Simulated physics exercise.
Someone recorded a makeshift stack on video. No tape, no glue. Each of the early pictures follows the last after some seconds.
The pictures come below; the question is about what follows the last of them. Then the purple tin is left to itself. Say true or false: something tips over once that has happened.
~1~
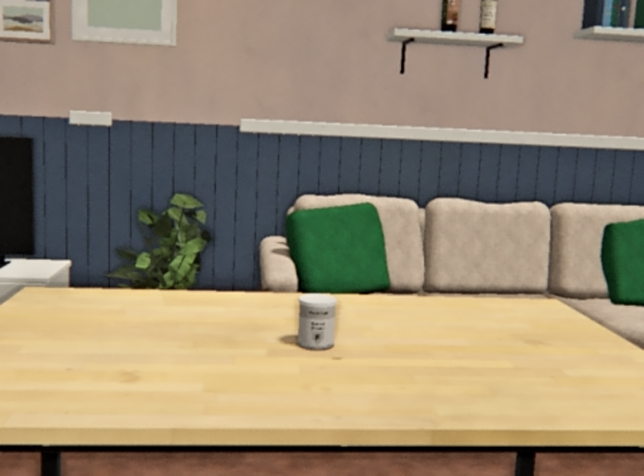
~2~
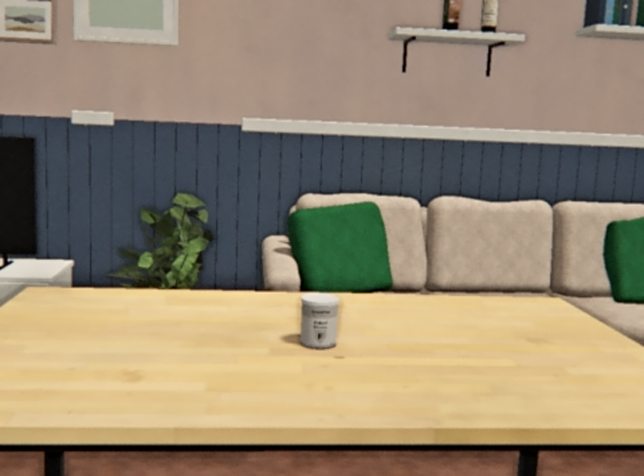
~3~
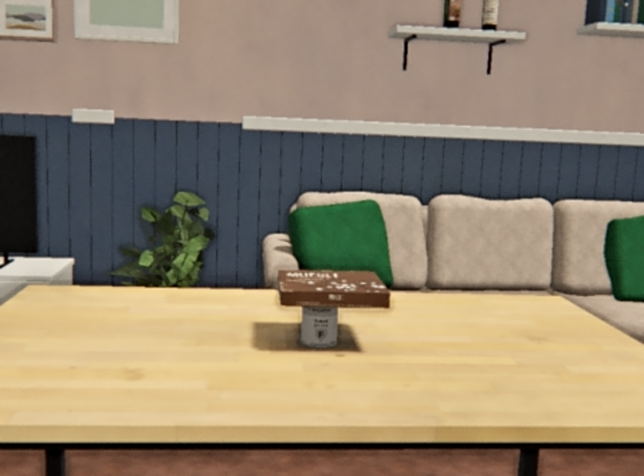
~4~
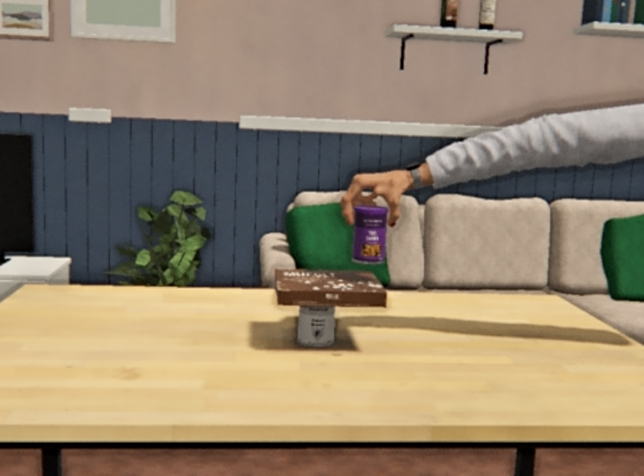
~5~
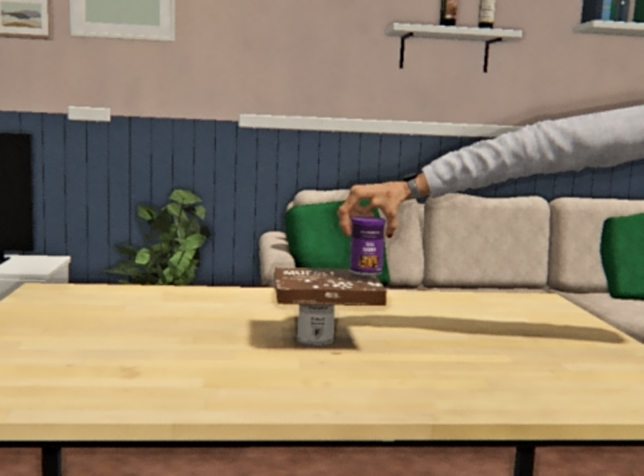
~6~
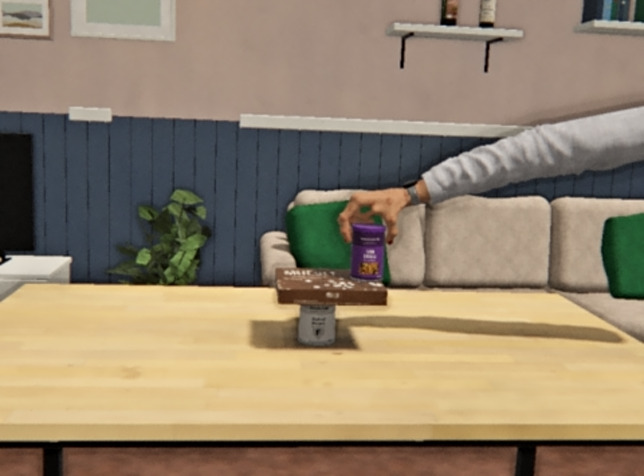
True - something tips over.
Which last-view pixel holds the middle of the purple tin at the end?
End position: Approximately (441, 326).
Then, 0.40 s after the last picture, purple tin now fallen; brown packet tipped 45° from how it was.
Then, 0.50 s after the last picture, brown packet tipped 65° from how it was.
Then, 0.60 s after the last picture, brown packet tipped 67° from how it was.
Then, 0.90 s after the last picture, brown packet now fallen.
At rest, fallen, purple tin and brown packet; white tin in place. Seen from the same camera at the end, purple tin near (441, 326). The stack comes apart.
